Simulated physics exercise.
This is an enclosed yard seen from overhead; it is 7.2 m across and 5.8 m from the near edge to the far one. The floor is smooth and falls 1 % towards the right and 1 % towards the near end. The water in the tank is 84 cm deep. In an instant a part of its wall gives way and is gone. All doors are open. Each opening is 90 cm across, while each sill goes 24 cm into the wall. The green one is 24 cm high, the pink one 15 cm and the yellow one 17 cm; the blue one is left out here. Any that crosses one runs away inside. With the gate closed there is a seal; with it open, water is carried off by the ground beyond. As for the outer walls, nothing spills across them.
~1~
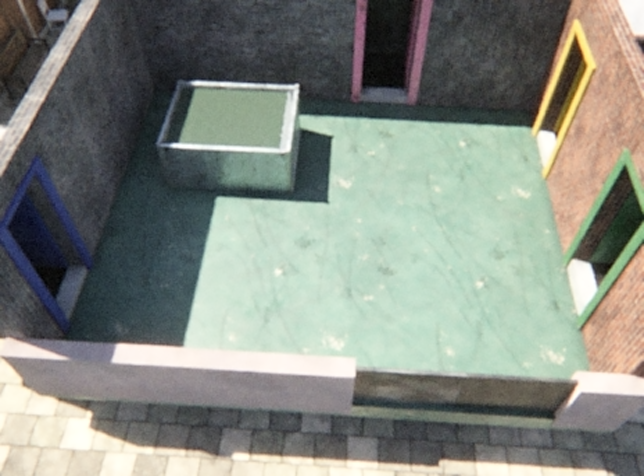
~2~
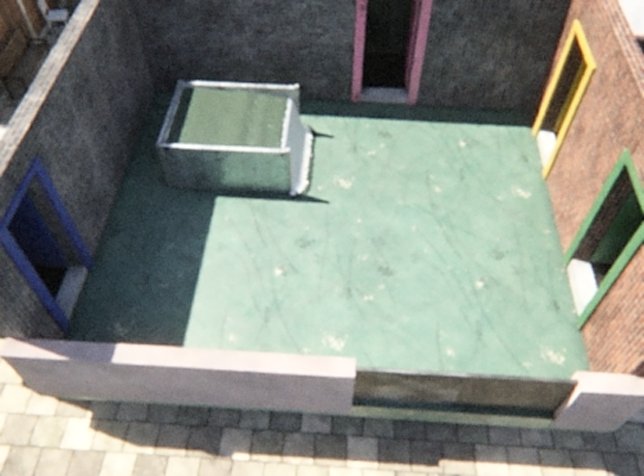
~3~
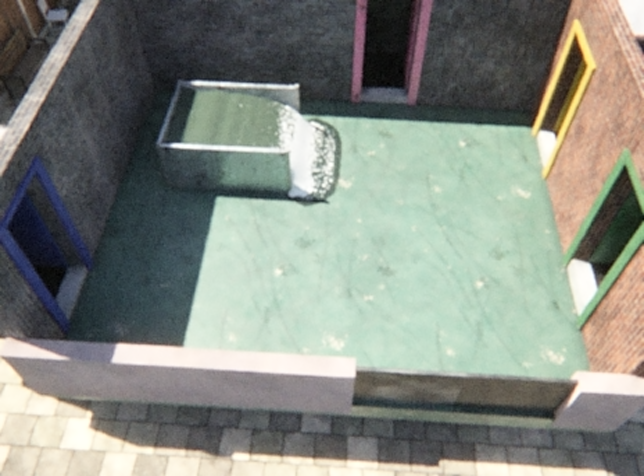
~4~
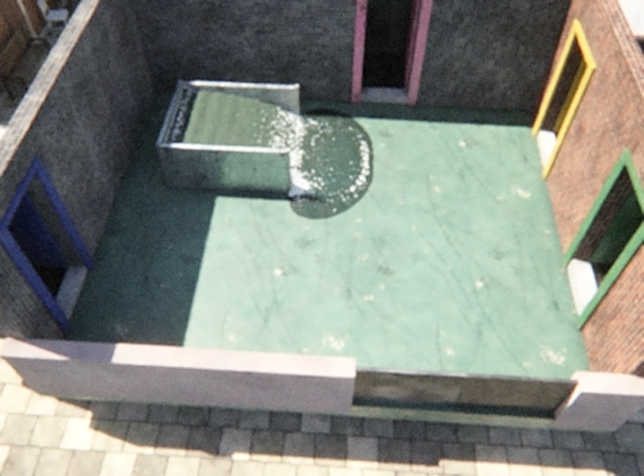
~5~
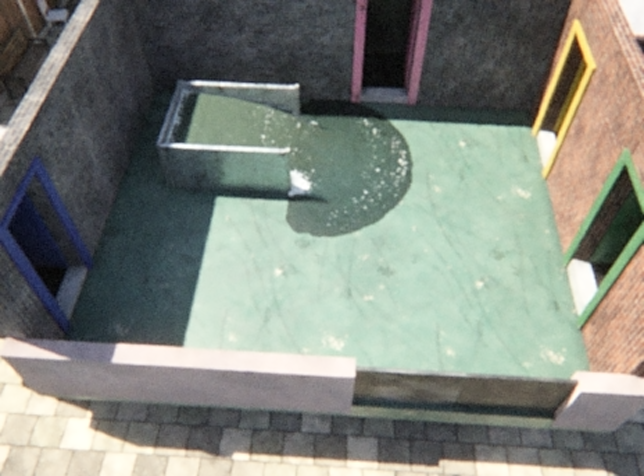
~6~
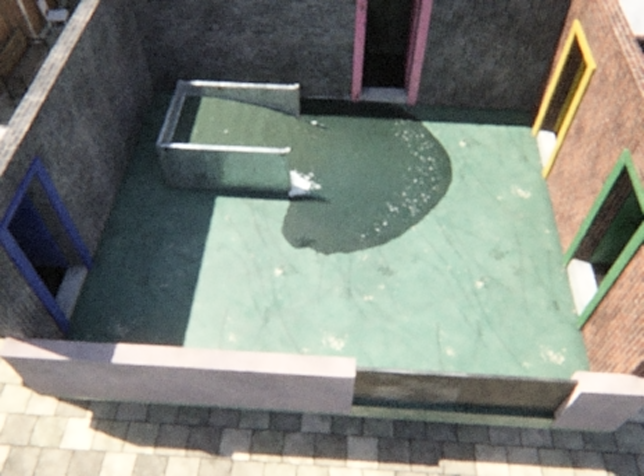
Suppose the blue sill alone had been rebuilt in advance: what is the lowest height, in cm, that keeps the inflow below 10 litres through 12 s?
About 10.5 cm.
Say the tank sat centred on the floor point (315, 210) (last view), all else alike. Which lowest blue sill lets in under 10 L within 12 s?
At least roughly 8.5 cm high.
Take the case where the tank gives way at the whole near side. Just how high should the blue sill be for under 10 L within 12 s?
Required height: Approx. 23 cm.
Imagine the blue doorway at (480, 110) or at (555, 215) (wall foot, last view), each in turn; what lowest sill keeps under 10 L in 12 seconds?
Around 21 and 26 cm respectively.
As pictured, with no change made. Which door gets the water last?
Last in order comes the blue door.
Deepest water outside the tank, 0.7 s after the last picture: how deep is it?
Max depth: Around 30 cm.
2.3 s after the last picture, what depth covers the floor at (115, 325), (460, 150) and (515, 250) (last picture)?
Respectively 0 cm, 4 cm and 9 cm.
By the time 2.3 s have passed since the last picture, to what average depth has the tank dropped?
It averages roughly 14 centimetres.
Then, 0.7 s after the last picture water covers 40 % of the floor, deepest (30 cm) near (306, 167); it has not reached the blue door.
Then, 2.3 s after the last picture water covers 50 % of the floor, deepest (40 cm) near (586, 403); it has not reached the blue door.
Then, 11.3 s after the last picture water covers 95 % of the floor, deepest (11 cm) near (572, 402); 8 cm at the blue door, 2 litres in over its 13 cm sill.
At the blue door as built, the water peaked near 15 cm, 6.3 s after the last picture.
Run again over the same 12 s with other heights there, 20 litres in over 9 cm, 4 litres over 12 cm. The limit of 10 litres is kept from about 10.5 cm up.
